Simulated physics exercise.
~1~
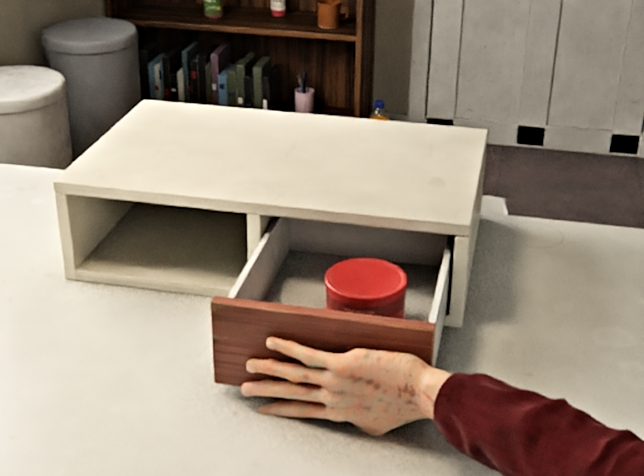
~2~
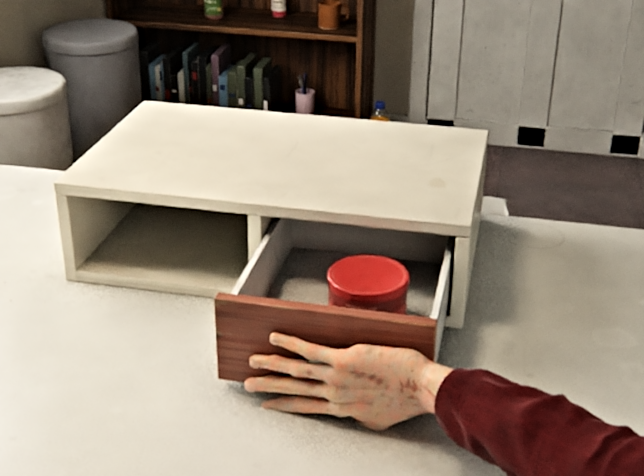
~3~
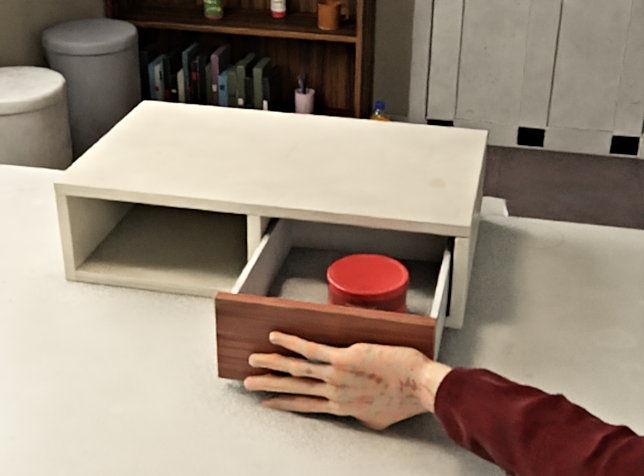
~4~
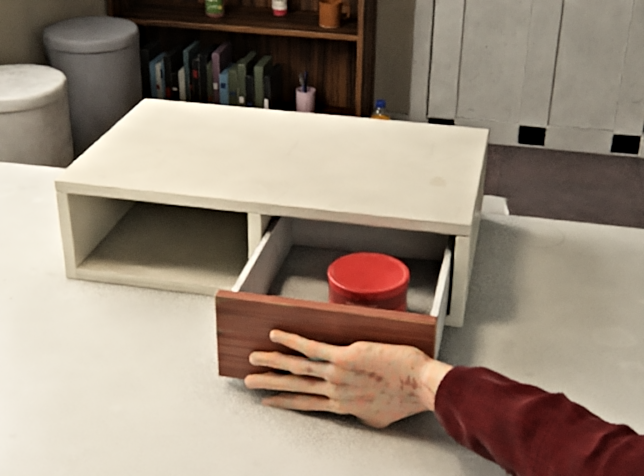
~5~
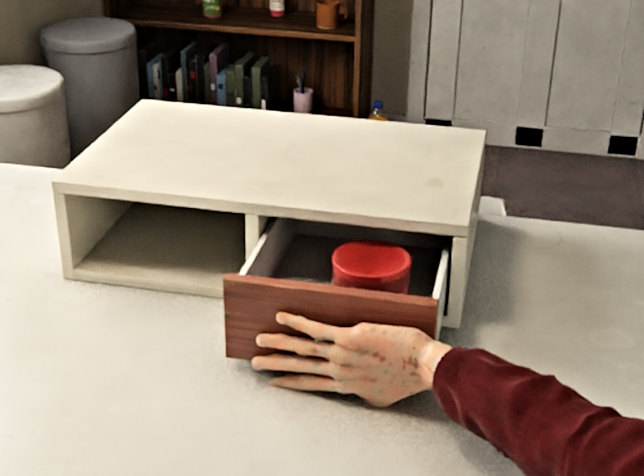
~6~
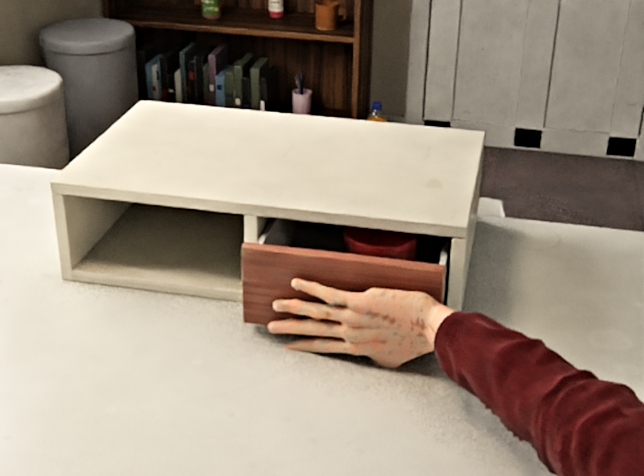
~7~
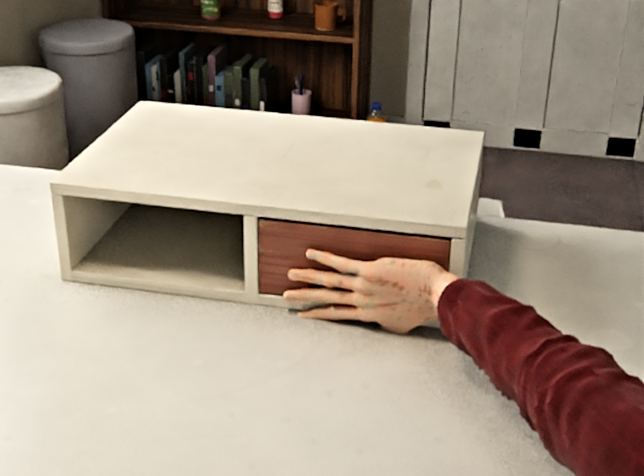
A hand in a dark red sleeve rested against the reddish-brown front of an open drawer holding a red tub, then pushed it back into the low cream cabinet, hiding the tub from view, until the drawer was closed.
